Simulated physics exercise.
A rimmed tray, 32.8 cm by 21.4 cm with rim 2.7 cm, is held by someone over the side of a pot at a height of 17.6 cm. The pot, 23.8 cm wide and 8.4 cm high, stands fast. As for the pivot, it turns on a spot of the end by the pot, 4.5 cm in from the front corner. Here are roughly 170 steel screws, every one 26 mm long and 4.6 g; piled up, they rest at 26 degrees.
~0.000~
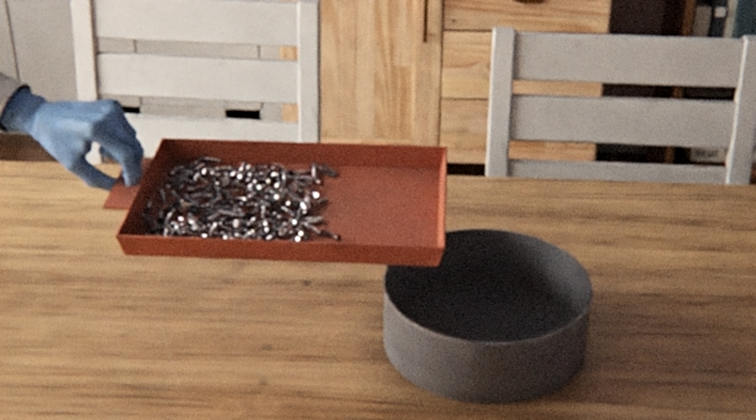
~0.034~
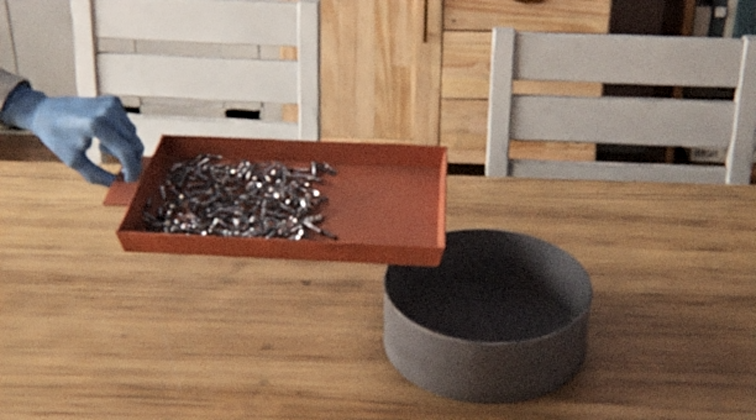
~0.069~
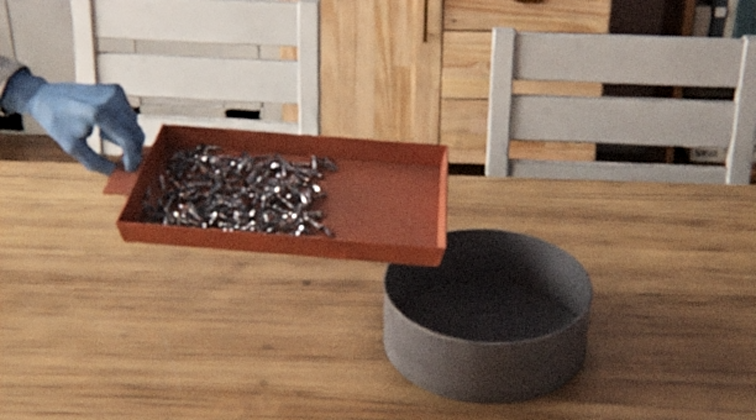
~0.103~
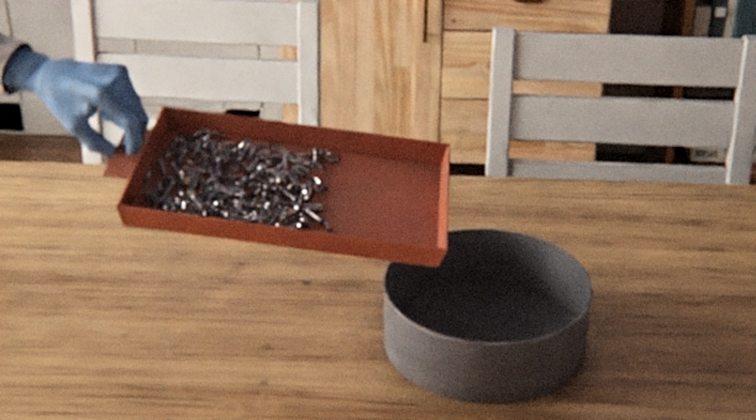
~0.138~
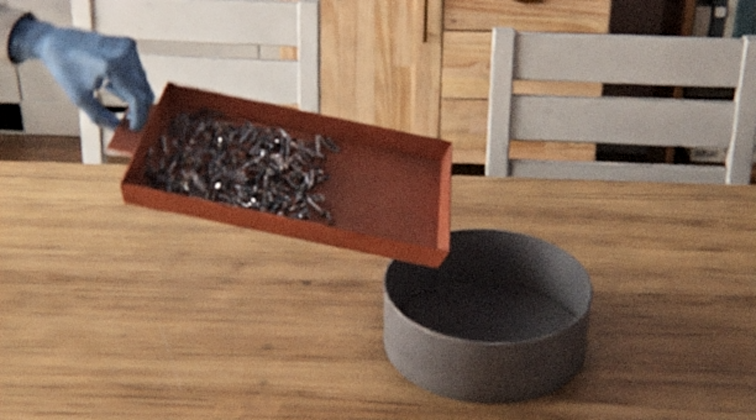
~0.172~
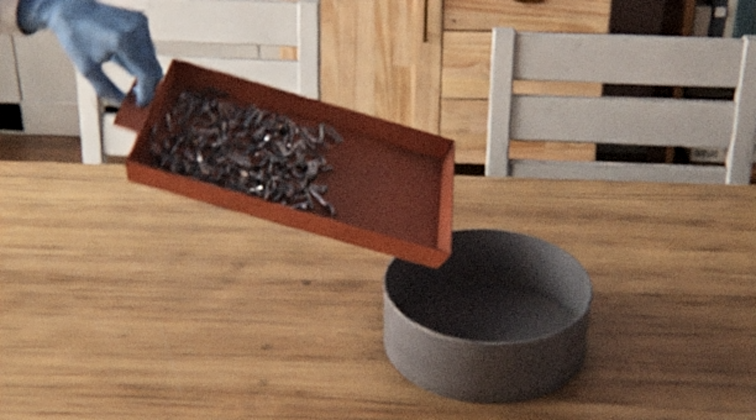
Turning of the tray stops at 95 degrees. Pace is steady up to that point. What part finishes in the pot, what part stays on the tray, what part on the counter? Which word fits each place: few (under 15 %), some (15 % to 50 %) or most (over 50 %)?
Pot gets most; tray gets few; counter gets some.
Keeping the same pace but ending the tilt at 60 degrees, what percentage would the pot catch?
About 40 in a hundred would end up in the pot.
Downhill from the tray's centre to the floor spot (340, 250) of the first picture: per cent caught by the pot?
I'd estimate about 5 %.
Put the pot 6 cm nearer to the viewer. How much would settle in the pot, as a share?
Near 100 per cent in that case.
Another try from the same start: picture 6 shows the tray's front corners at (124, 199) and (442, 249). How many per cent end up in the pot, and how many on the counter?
In the pot: 20 per cent; on the counter: 80 per cent.
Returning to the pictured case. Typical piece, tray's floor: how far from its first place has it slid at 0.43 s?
About 4 cm.
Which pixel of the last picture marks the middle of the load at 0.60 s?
Load centre: About (461, 228) px.
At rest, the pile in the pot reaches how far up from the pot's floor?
Height: Approx. 2.0 cm.
After 0.43 s, tilt 57 degrees; the tray holds 100 %, the pot 0 %.
After 0.60 s, tilt 83 degrees; the tray holds 95 %, the pot 0 %.
After 0.89 s, tilt 95 degrees; the tray holds 0 %, the pot 60 %.
By 2.1 s all is still; pot 60 %, tray 0 %, counter 40 %.
